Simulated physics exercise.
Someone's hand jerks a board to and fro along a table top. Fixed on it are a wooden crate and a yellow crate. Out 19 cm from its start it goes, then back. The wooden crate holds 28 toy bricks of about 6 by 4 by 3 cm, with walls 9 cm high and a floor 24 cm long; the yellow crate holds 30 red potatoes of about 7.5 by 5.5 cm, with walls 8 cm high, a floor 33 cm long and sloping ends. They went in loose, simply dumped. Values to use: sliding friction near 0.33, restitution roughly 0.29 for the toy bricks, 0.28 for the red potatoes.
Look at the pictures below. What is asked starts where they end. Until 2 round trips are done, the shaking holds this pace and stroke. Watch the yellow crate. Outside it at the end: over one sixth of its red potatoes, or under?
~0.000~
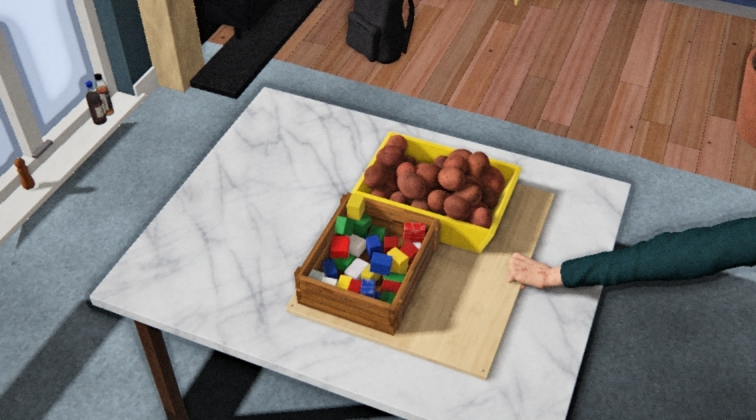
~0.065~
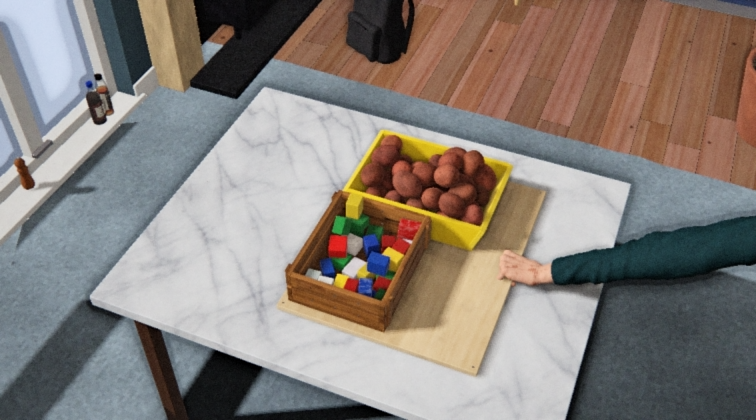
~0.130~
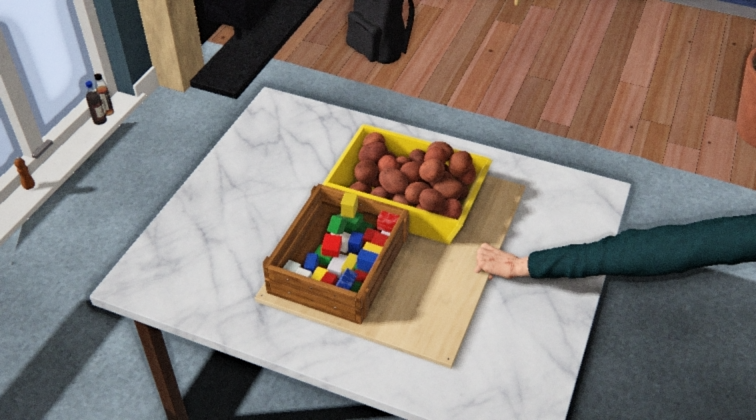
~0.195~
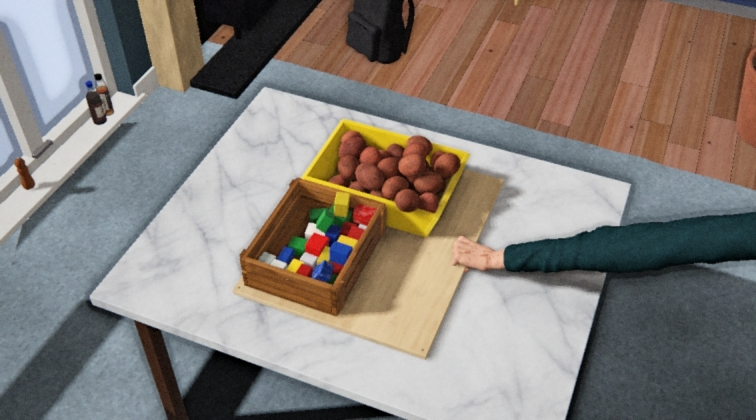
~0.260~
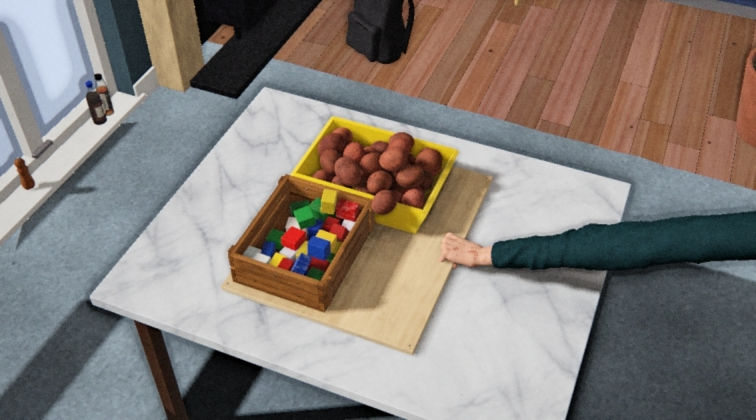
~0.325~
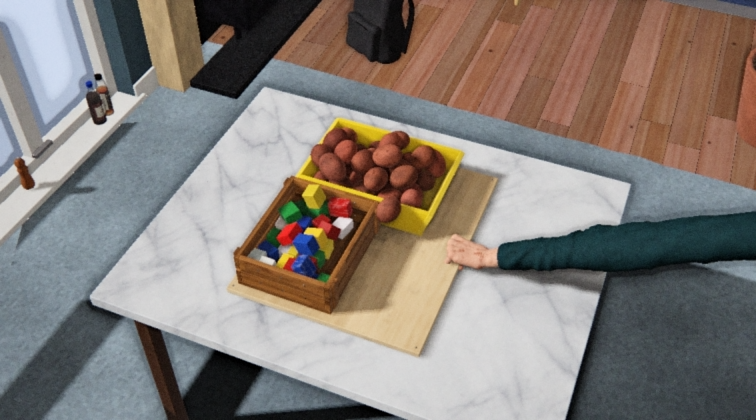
Over one sixth.
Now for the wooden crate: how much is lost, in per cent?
Wooden crate 5 per cent.
After 0.53 s, the wooden crate has all 28 and the yellow crate is down by 3 of 30.
After 0.78 s, the wooden crate has all 28 and the yellow crate is down by 6 of 30.
After 1.14 s, the wooden crate is down by 1 of 28 and the yellow crate is down by 6 of 30.
Final count (at 1.59 s), the wooden crate is down by 1 of 28 and the yellow crate is down by 8 of 30. Asked share, 8 of 30, 27 per cent.
